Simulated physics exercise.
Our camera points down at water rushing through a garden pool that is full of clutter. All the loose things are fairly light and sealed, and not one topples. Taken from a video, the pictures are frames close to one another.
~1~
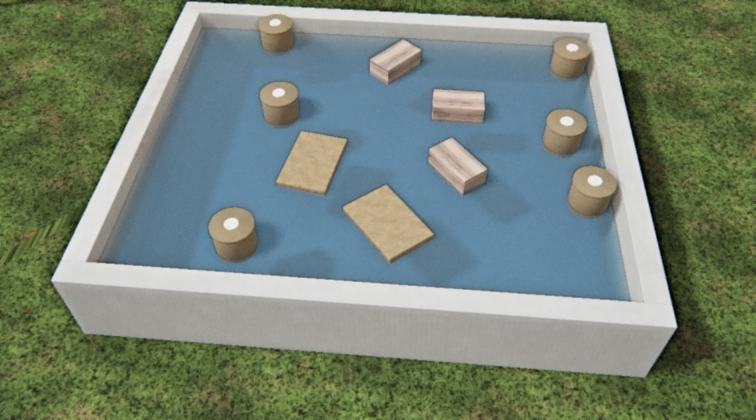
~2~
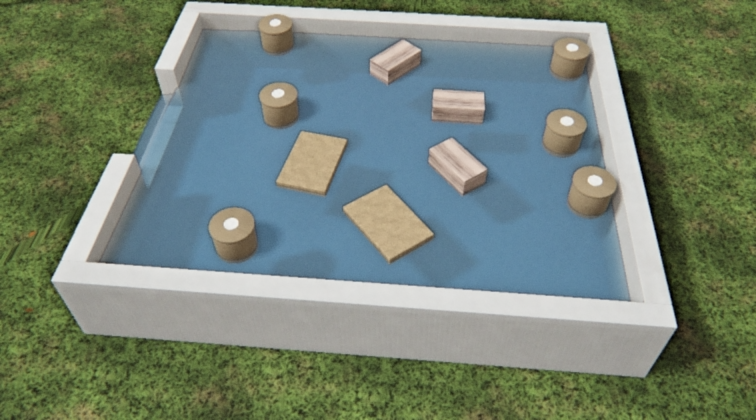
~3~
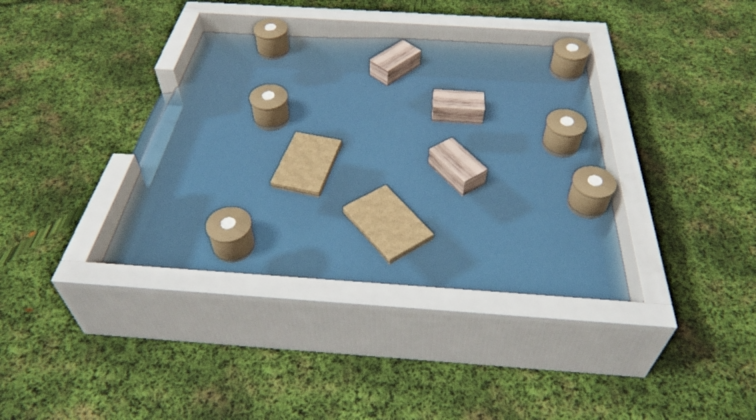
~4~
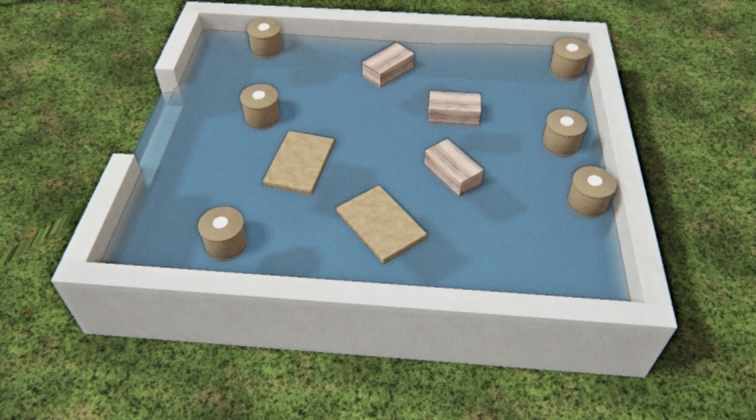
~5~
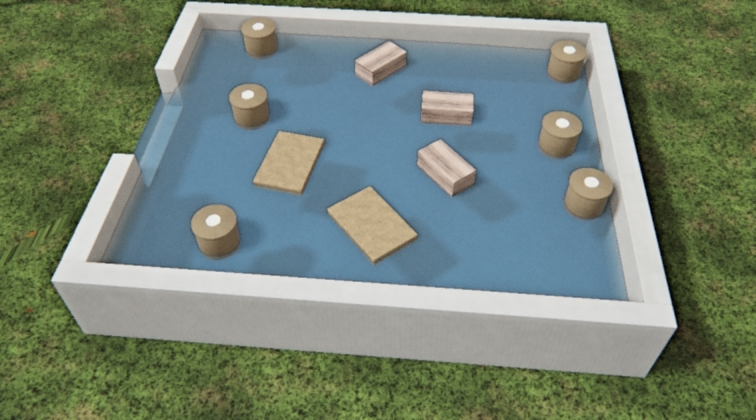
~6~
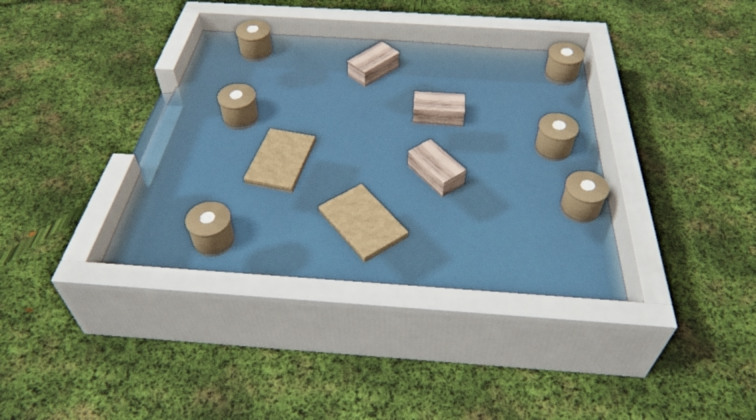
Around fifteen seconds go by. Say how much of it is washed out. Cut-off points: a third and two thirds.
Less than a third.
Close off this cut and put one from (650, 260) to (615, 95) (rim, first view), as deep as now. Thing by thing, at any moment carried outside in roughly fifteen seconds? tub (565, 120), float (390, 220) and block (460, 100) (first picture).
In the order given: Escapes, escapes, escapes.
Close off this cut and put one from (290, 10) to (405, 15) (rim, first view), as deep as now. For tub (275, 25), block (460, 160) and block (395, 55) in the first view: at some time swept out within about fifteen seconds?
The three read escape, no escape and escape, respectively.
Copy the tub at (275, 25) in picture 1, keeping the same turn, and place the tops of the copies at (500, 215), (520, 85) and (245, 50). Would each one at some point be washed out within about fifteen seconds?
Remains, remains, exits.
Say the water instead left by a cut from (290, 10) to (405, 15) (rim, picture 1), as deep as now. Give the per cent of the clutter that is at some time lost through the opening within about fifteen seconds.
Close to 30 percent.
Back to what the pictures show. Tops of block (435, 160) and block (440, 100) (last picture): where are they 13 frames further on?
Roughly at (410, 162) and (413, 106).
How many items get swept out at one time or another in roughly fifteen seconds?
Exactly 2.
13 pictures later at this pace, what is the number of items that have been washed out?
The number I arrive at is 1.
A moment on, 0 of 11 are out; 11 afloat.
Next, 1 of 11 are out; 10 afloat.
Later, 2 of 11 are out; 9 afloat.
In the end, 2 of 11 are out; 9 afloat.
